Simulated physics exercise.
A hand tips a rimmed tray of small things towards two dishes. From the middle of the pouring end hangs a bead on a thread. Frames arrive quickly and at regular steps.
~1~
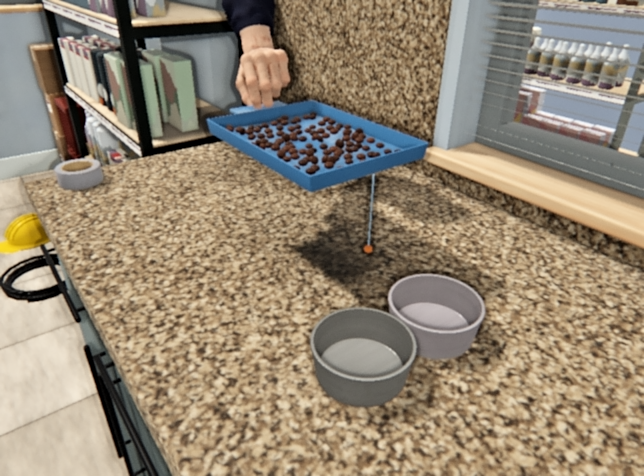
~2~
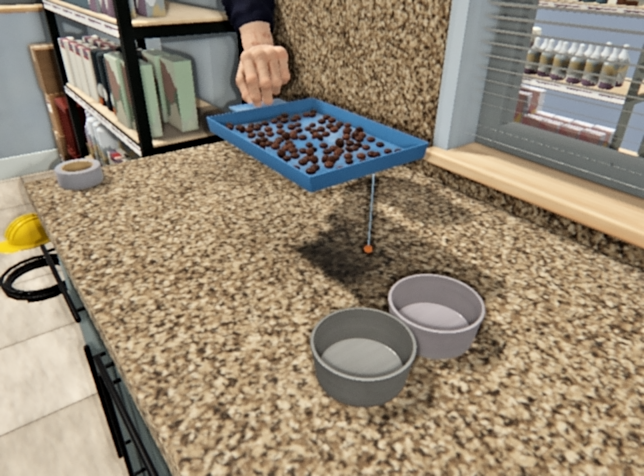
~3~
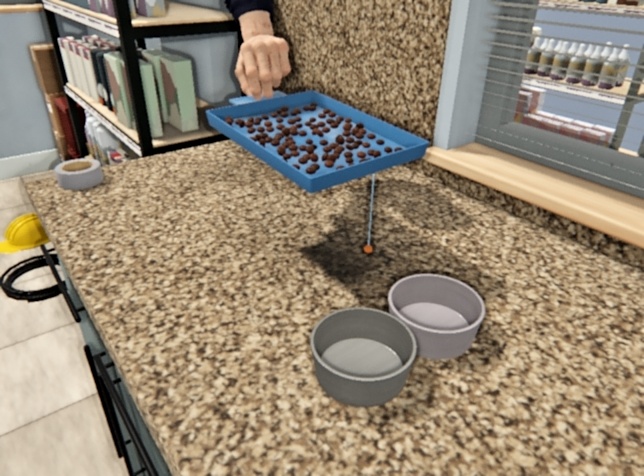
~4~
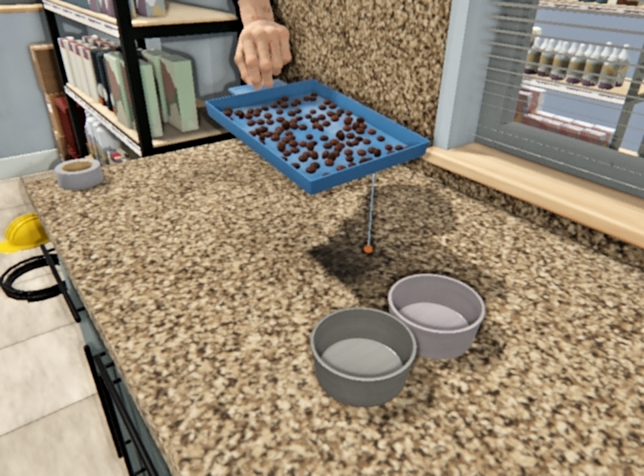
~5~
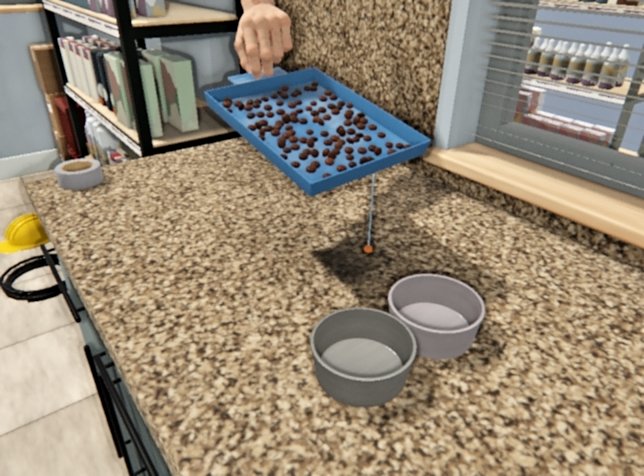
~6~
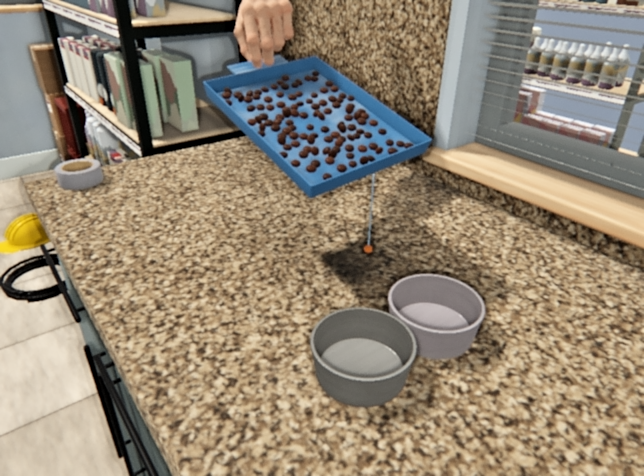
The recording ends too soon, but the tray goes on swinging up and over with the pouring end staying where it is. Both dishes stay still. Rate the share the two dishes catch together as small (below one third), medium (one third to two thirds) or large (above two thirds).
Small.
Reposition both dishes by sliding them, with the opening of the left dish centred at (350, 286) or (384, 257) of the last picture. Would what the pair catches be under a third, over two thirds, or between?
For the first spot it's beyond two thirds, and for the next one it's below one third.
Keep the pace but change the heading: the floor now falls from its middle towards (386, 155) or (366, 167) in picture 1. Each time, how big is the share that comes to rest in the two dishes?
Around 0 percent for the first aim and around 20 percent for the second.
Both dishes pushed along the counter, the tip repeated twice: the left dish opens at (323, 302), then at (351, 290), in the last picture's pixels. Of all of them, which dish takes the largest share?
The one on the left side; the one on the left side.
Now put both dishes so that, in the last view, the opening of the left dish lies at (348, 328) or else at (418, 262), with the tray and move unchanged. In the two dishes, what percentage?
Roughly 30 per cent, and 10 per cent.
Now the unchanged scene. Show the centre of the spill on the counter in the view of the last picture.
Somewhere about (339, 319), I'd say.
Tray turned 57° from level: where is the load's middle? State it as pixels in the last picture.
The load is centred near (335, 145).
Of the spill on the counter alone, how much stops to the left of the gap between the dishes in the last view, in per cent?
It comes to about 100 percent.
Soon, tray tipped steeply; all on the tray.
A while on, tray tipped right over; most on the tray; a stray few in the left dish; a stray few in the right dish; a small part outside both; a stray few in the air.
Towards the end, tray tipped past a quarter turn; a small part in the left dish; a small part in the right dish; most outside both.
Finally, tray tipped past a quarter turn; a small part in the left dish; a small part in the right dish; most outside both.
